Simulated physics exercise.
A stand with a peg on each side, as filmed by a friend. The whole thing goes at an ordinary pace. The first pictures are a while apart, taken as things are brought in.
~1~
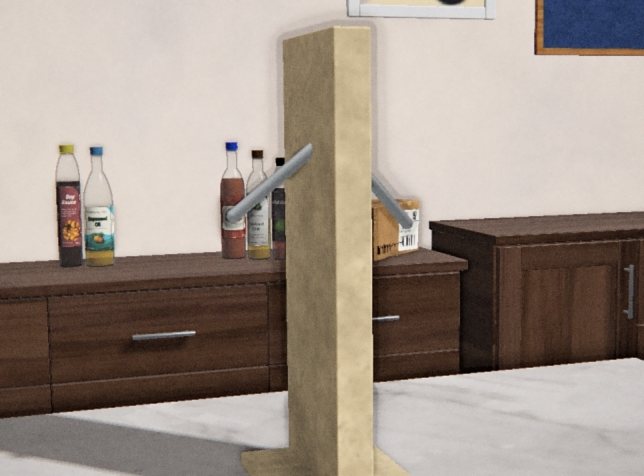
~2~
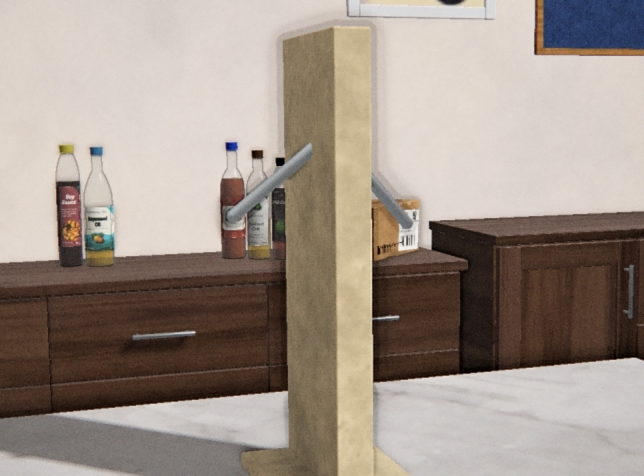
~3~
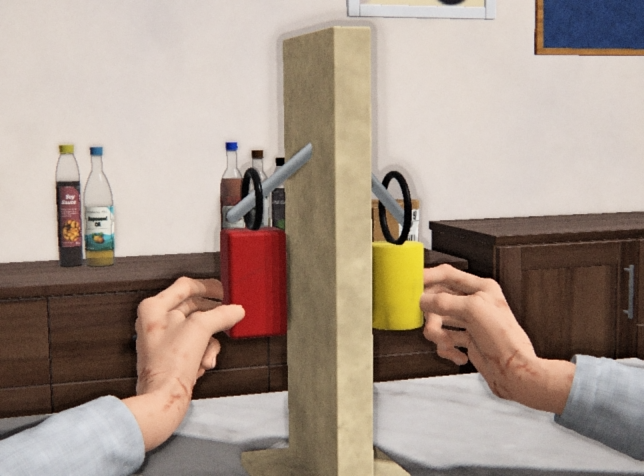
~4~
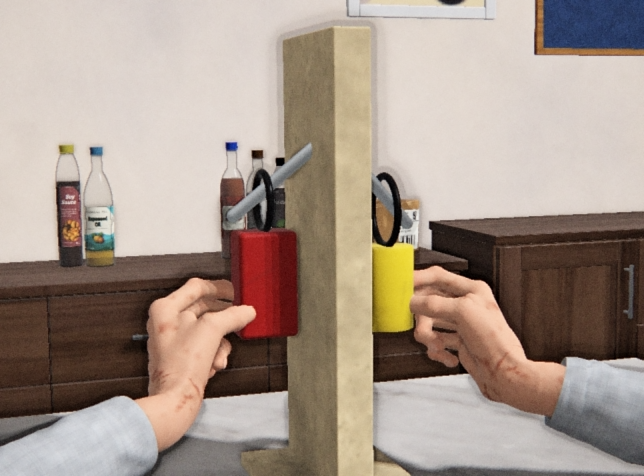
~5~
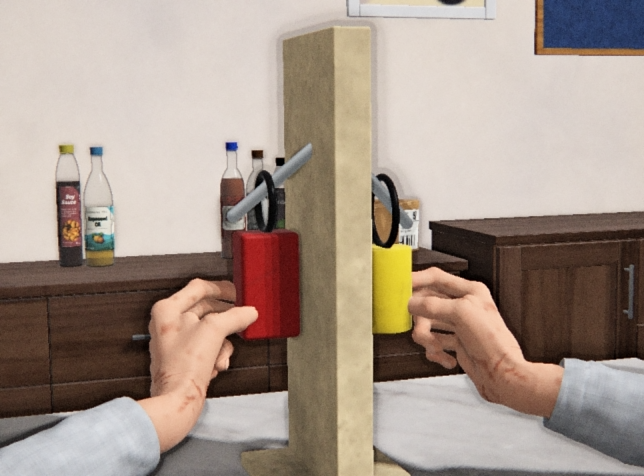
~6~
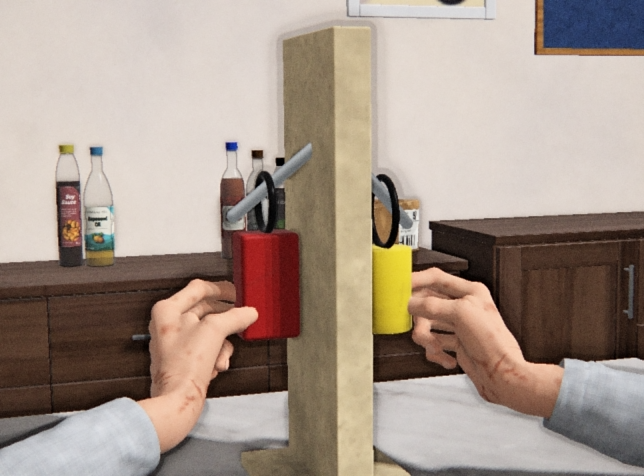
Two hands bring a red pouch and a yellow lantern in to a stand's pegs.
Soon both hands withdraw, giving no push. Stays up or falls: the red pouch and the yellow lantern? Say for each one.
Red pouch falls, yellow lantern falls.
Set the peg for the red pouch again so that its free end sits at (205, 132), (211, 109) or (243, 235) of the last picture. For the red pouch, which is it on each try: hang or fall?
First it is held up, next it is held up, and last it ends up below.
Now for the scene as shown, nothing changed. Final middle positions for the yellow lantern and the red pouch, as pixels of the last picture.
First (566, 431), then (228, 465).
Then, 0.26 s later than the last frame, red pouch dropping near (209, 460); yellow lantern fallen near (448, 394).
When it is over, the red pouch falls off, near (228, 465); the yellow lantern falls off, near (567, 431).
